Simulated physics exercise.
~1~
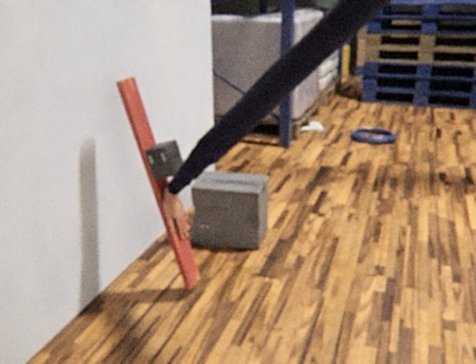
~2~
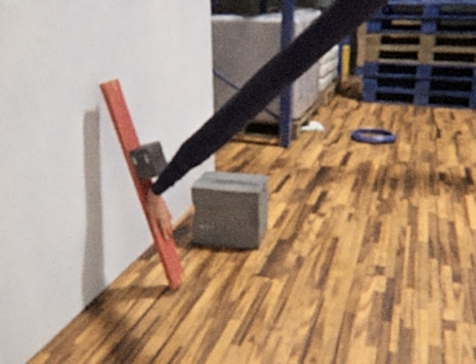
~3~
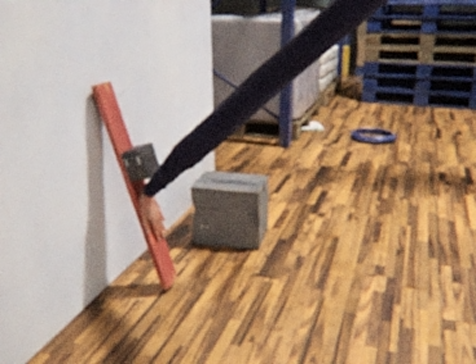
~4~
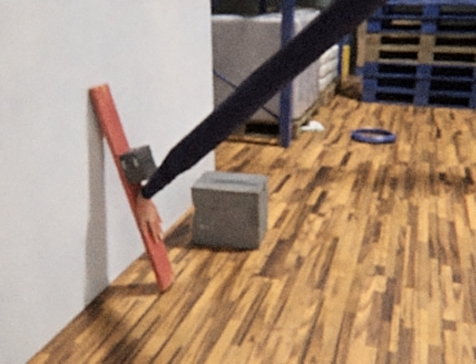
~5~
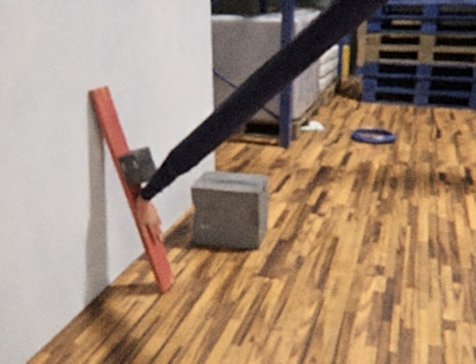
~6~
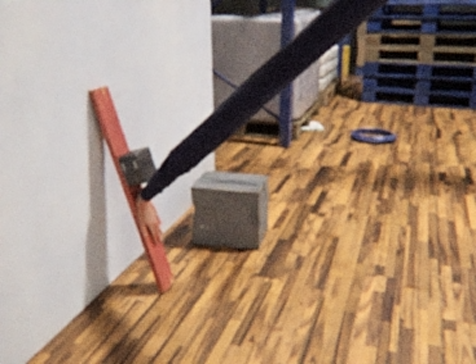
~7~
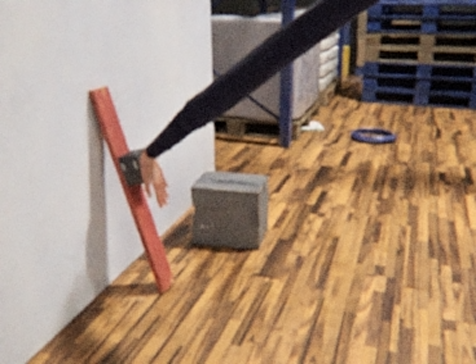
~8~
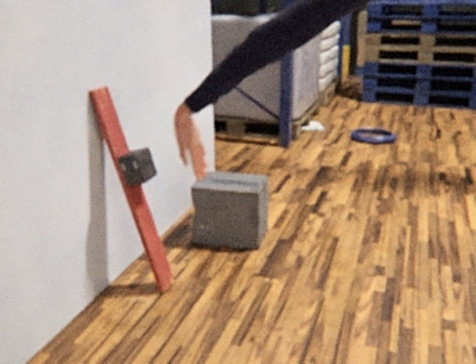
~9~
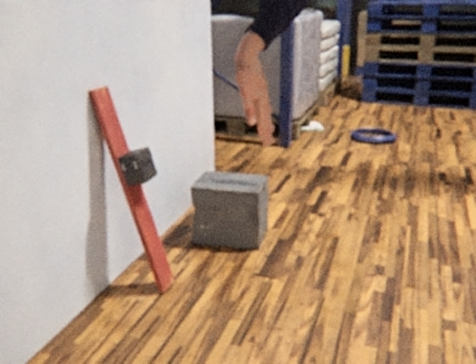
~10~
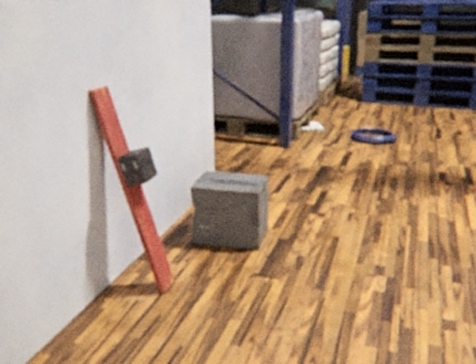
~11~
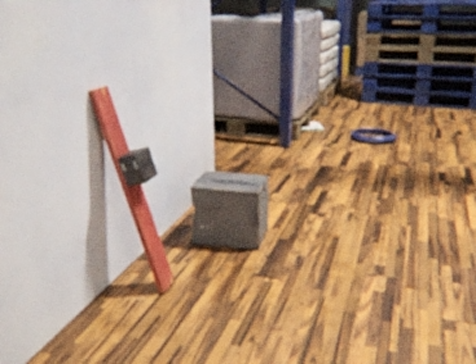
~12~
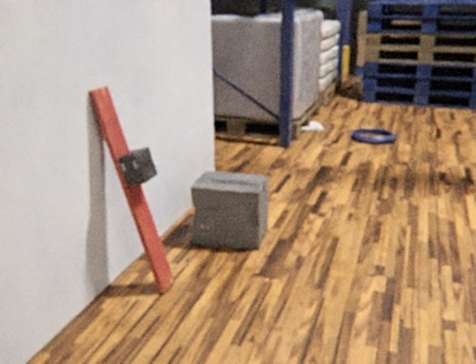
On a wood-patterned floor beside a white wall, a hand moved a red plank with a small dark block on it slightly left and leaned it against the wall, then let go and withdrew, leaving the plank standing there near a grey box.
